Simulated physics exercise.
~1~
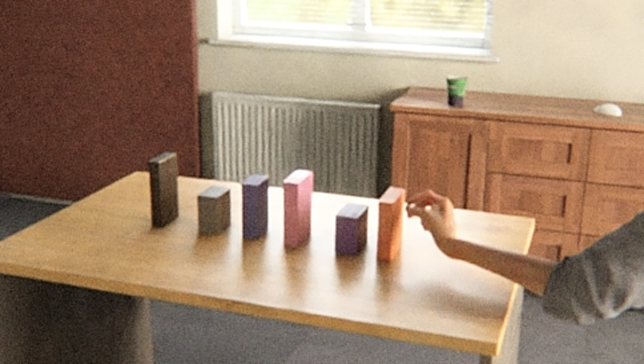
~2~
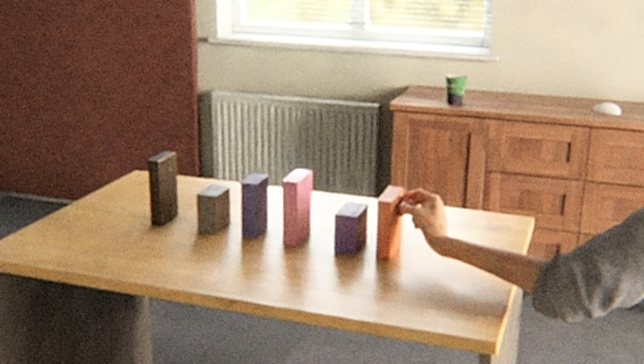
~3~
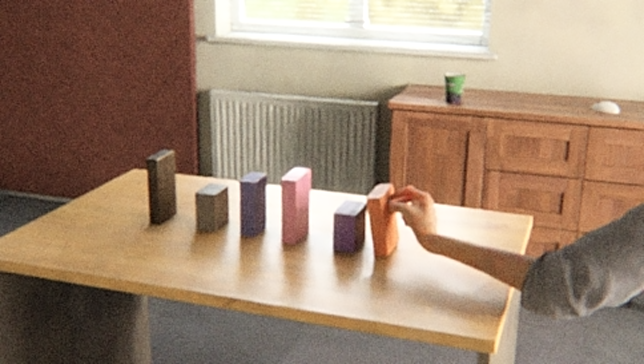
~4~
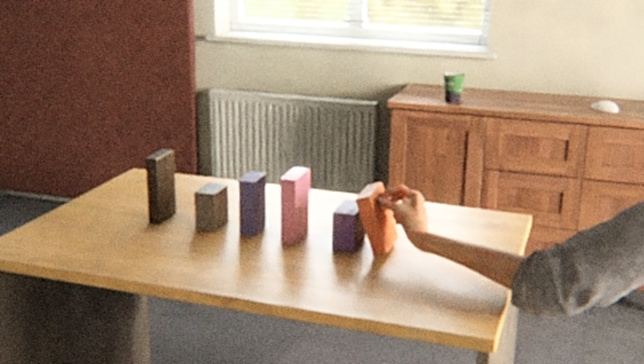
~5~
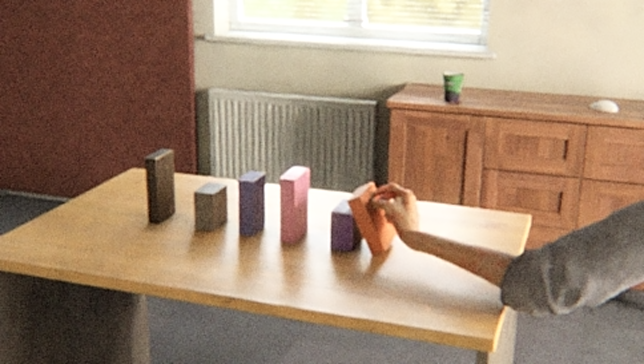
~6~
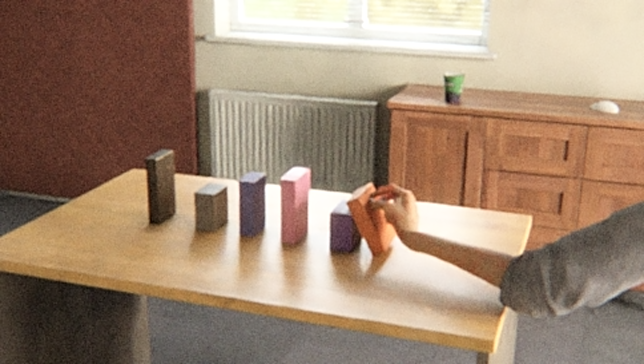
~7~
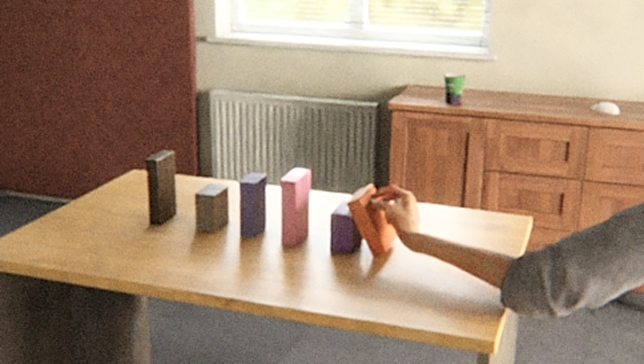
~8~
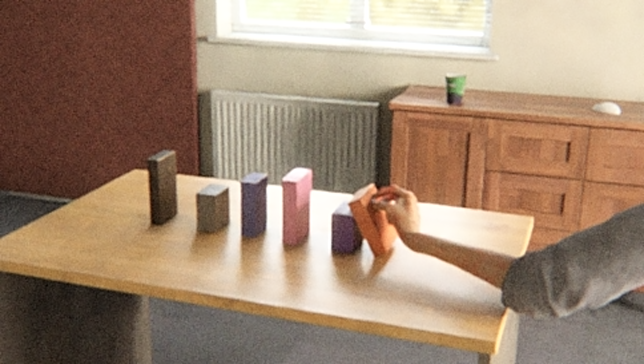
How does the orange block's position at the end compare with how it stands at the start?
At the start the orange block stands upright, and by the end it is leaning over to the left, towards the short purple block.
In this clip, a hand reaches in from the right to an upright orange block at the end of a row of six on a wooden table and tips it left until it leans by the short purple block, the others still standing and the hand staying at it.
